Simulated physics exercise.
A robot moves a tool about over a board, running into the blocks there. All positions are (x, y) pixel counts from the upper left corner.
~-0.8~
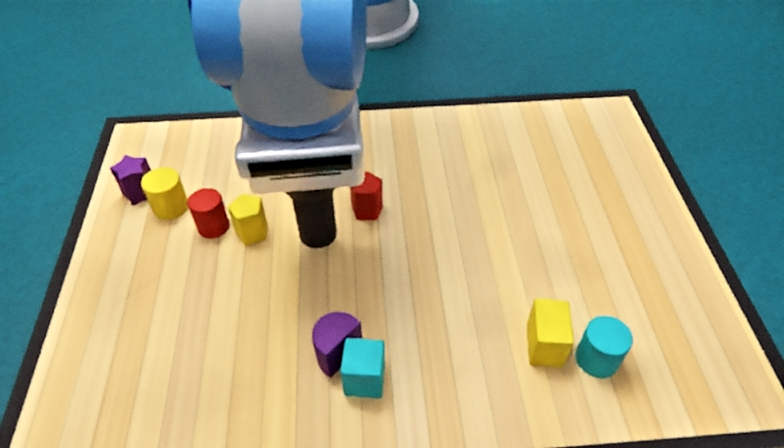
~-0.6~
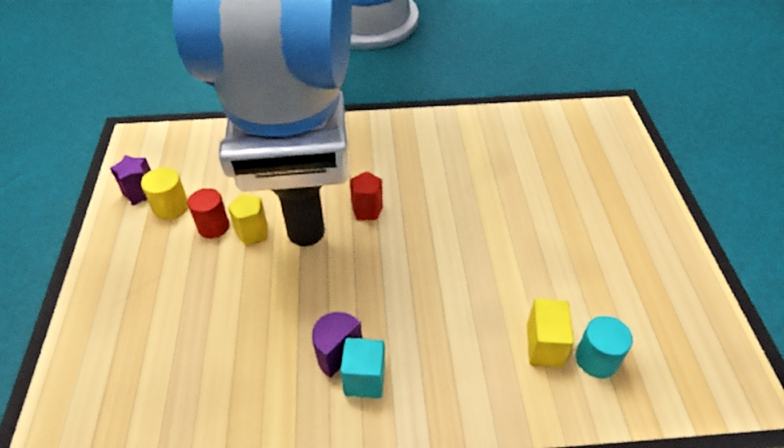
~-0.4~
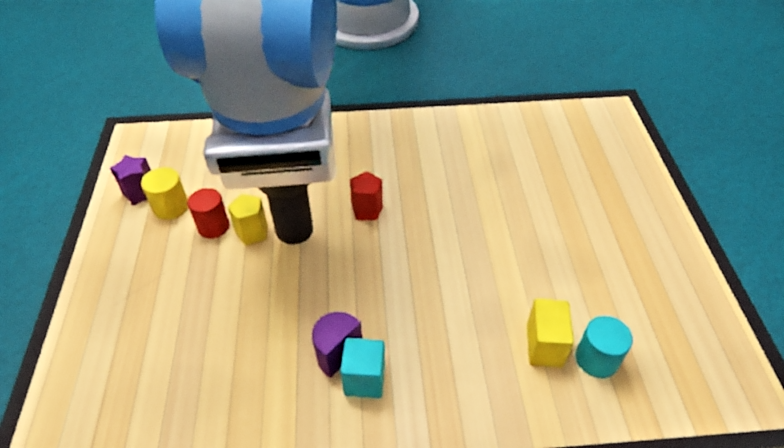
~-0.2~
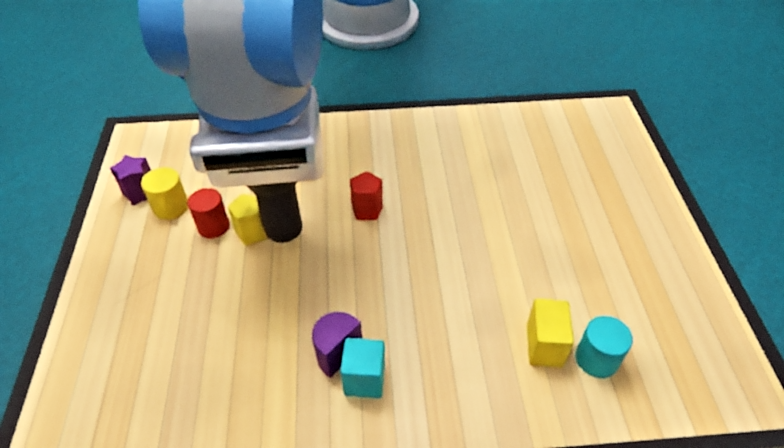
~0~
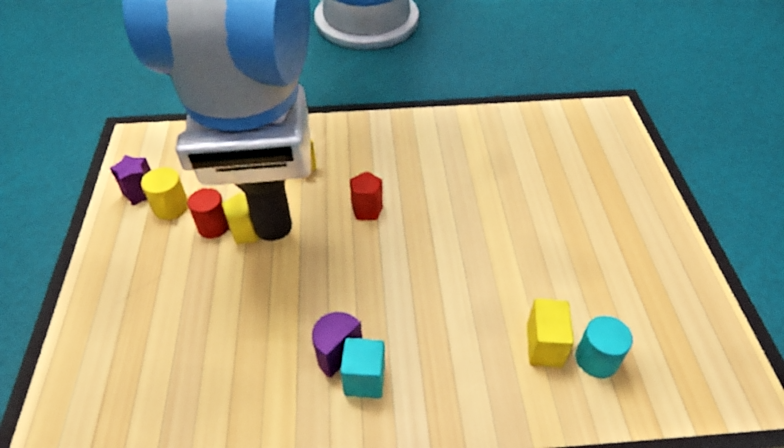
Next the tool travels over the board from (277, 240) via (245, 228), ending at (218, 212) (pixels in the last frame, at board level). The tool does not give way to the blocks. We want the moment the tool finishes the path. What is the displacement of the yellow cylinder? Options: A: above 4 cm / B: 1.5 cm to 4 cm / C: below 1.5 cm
Option B.
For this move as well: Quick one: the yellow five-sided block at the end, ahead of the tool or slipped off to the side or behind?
Pushed along.
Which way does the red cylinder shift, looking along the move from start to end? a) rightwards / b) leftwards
b - leftwards.
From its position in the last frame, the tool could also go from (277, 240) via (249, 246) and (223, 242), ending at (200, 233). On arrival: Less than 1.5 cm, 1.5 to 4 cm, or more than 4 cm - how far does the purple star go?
Travels under 1.5 cm.
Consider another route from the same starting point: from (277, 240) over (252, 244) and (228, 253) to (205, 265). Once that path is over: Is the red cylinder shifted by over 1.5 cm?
Yes - that is the case.
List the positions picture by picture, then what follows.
In the first picture, tip of the tool at (318, 234), middles of tops, purple star at (128, 165), yellow cylinder at (160, 179), red cylinder at (204, 199), yellow five-sided block at (245, 205).
In the second picture, tool at (306, 232), nothing pushed.
In the third picture, tool at (295, 230), nothing pushed.
In the fourth picture, tool at (284, 228), nothing pushed.
In the fifth picture, tool at (274, 227), purple star at (128, 165), yellow cylinder at (160, 179), red cylinder at (204, 199), yellow five-sided block at (239, 205).
What follows on the original path. Halfway along, tool at (240, 214); purple star at (126, 164); yellow cylinder at (151, 179); red cylinder at (177, 191); yellow five-sided block at (210, 188), turned 20° clockwise.
At the end, tool at (213, 199); purple star at (124, 161); yellow cylinder at (134, 180); red cylinder at (161, 192); yellow five-sided block at (186, 170), turned 20° clockwise.
